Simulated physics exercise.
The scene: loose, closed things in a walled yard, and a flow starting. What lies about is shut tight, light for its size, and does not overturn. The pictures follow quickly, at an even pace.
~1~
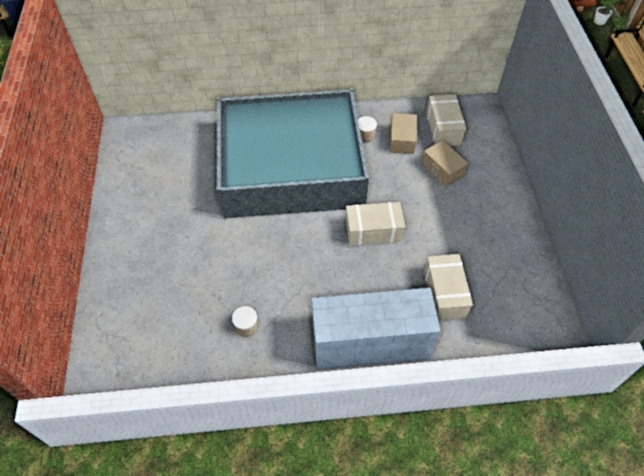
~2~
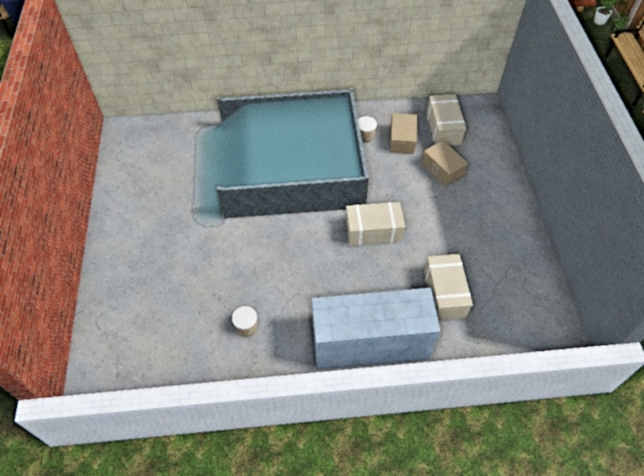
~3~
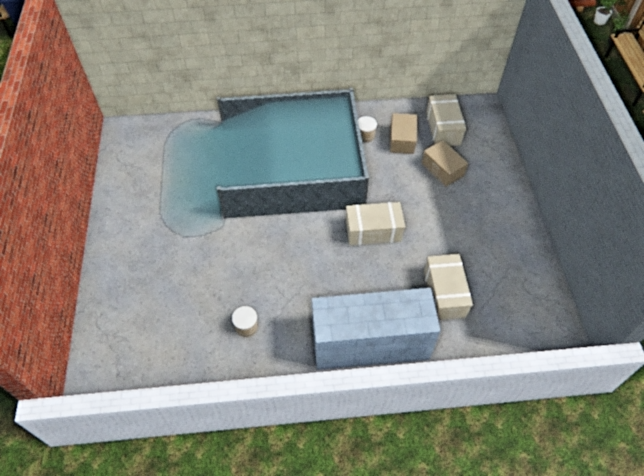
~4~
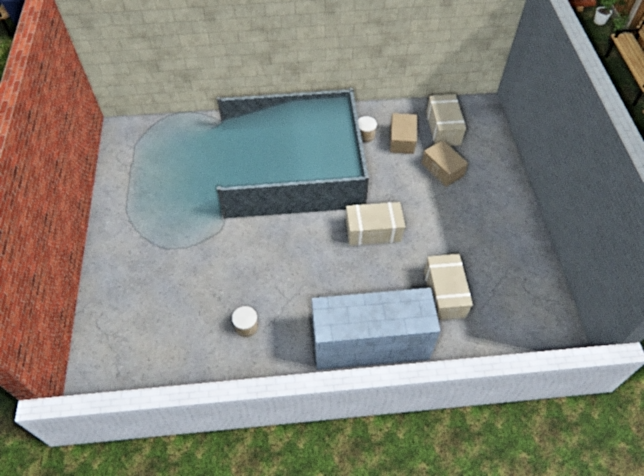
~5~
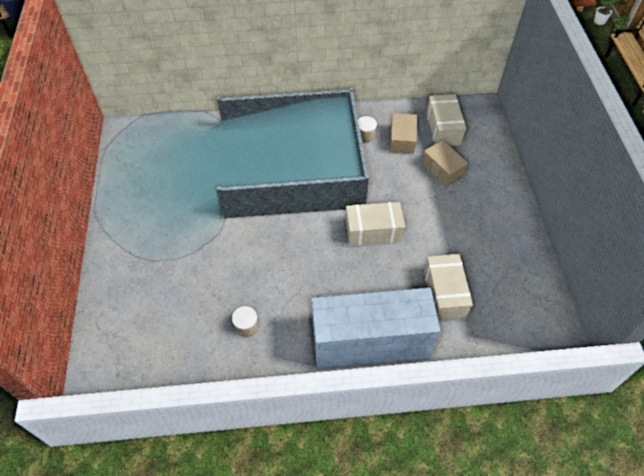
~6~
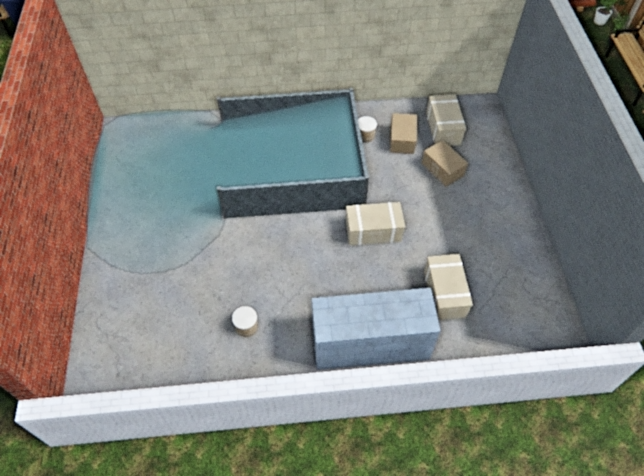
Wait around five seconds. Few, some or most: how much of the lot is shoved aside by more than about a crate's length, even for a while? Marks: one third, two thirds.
Share: Less than a third.
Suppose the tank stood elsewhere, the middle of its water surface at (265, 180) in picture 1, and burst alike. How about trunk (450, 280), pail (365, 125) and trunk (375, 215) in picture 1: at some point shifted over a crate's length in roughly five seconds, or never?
In turn: Never so far, swept aside, no.
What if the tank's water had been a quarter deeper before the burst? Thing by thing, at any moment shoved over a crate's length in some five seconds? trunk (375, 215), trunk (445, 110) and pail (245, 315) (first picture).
In that order: Short of that, pushed that far, pushed that far.
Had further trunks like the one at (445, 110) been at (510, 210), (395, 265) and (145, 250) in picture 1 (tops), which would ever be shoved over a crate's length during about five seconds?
As listed: No, less than that, that far or more.
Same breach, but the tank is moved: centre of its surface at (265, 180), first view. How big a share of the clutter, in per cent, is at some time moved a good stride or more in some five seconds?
Some 40 per cent.
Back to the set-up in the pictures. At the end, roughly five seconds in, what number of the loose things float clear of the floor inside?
1 of them.
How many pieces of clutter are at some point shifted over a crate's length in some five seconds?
That makes 1.
A moment on, 0 of 7 are well off their spots; 0 afloat.
Next, 0 of 7 are well off their spots; 0 afloat.
Later, 0 of 7 are well off their spots; 0 afloat.
In the end, 1 of 7 are well off their spots, and 1 have been at some point; 1 afloat.
